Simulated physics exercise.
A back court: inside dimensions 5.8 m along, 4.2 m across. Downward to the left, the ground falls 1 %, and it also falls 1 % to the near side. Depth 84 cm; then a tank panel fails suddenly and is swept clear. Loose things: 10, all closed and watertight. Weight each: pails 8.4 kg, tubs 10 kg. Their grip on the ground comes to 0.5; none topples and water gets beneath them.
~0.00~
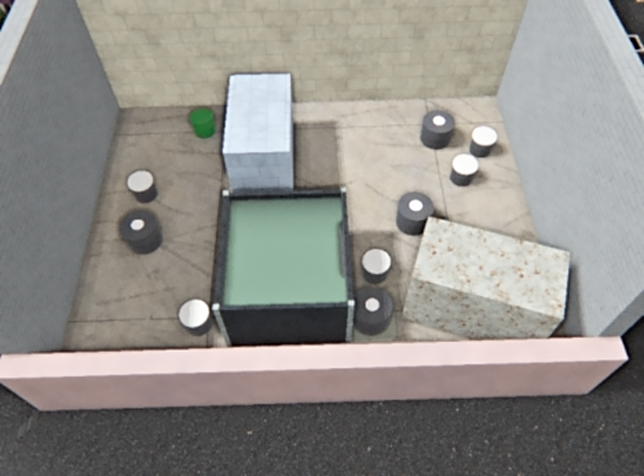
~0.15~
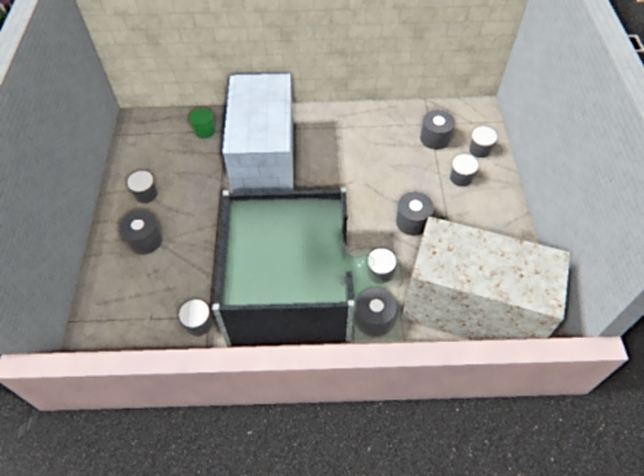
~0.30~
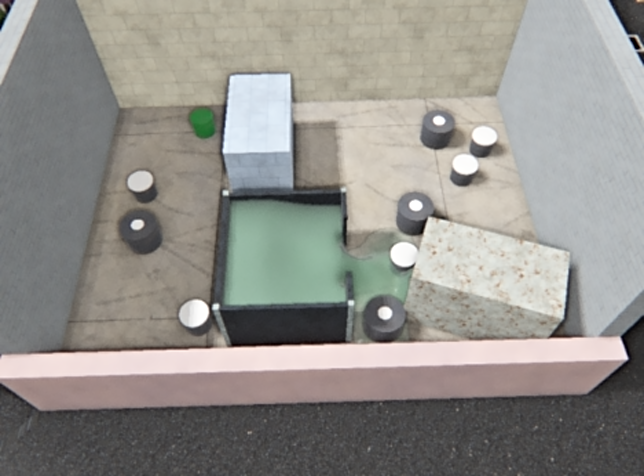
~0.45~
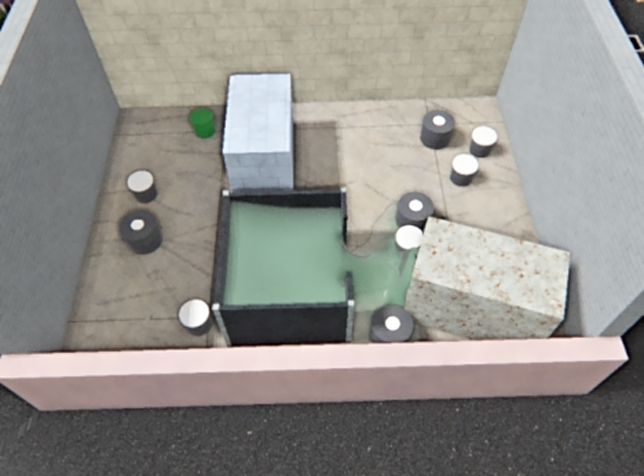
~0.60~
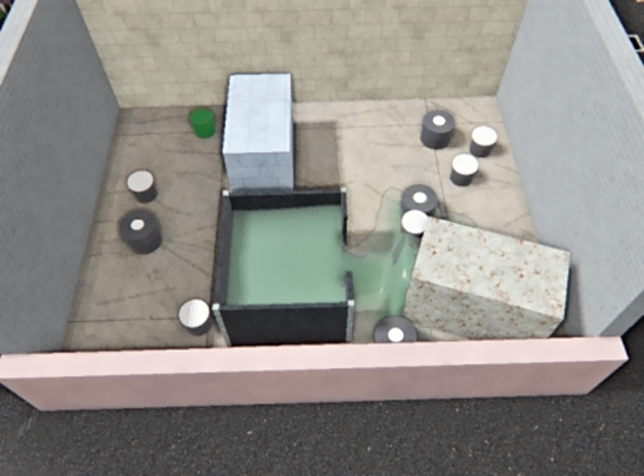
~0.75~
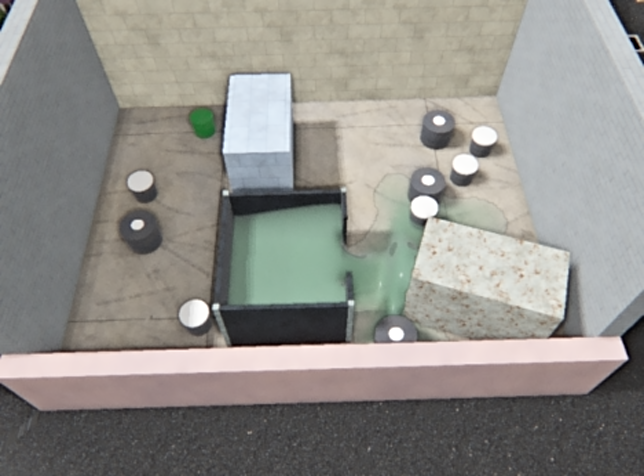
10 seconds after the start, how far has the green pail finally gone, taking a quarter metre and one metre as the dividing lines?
The green pail has barely gone anywhere.
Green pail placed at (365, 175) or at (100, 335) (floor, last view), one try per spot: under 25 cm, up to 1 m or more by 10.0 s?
I'd say it drifts a short distance on the first try and it drifts a short distance on the second.
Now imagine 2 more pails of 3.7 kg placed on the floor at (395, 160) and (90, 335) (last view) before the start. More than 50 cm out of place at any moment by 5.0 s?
In sequence: Beyond it, then beyond it.
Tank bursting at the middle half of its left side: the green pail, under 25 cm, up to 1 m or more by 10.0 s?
After that, the green pail is washed away.
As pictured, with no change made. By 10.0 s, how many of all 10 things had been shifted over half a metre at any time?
I make it 7.
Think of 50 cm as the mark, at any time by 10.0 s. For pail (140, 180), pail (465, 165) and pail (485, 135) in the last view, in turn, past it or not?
Within the limit, then beyond the limit, then beyond the limit.
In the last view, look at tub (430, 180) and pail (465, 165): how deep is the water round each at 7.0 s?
About 10 and 6 cm.
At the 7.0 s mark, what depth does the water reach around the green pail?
I'd say around 6 cm.
After 2.0 s the green pail is near (201, 116), 0.0 m from its start, aground; 5 afloat.
After 4.5 s the green pail is near (201, 116), 0.0 m from its start, aground; 4 afloat.
After 7.0 s the green pail is near (201, 116), 0.0 m from its start, aground; 3 afloat.
After 10.0 s the green pail is near (201, 116), 0.0 m from its start, aground; 4 afloat.
